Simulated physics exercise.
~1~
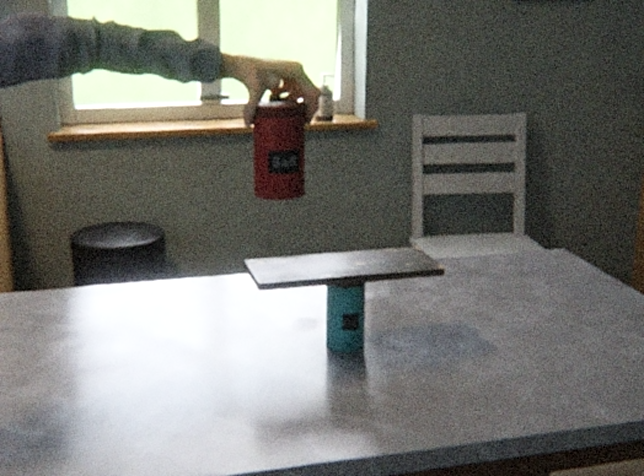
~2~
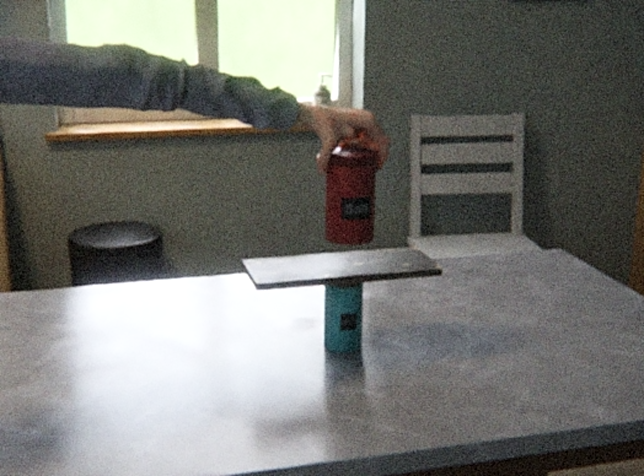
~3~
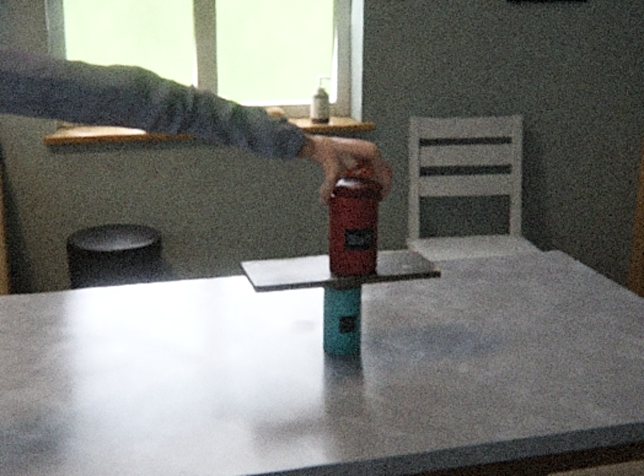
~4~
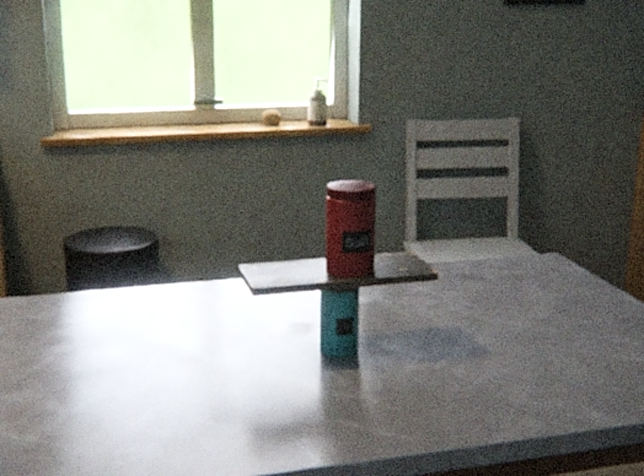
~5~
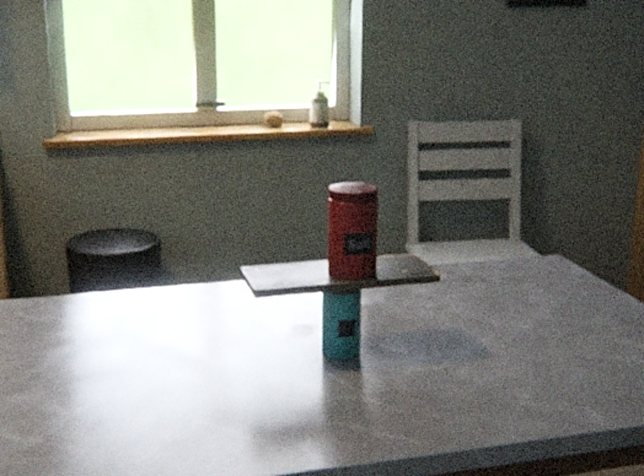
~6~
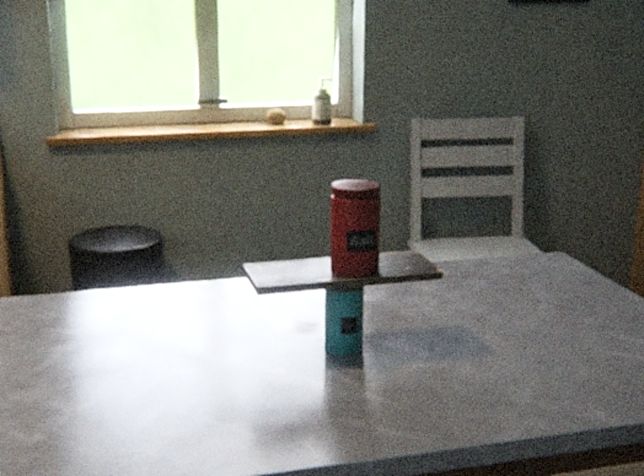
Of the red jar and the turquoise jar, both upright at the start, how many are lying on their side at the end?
None of them are lying on their side. The red jar stands on the board and the turquoise jar stands beneath it.
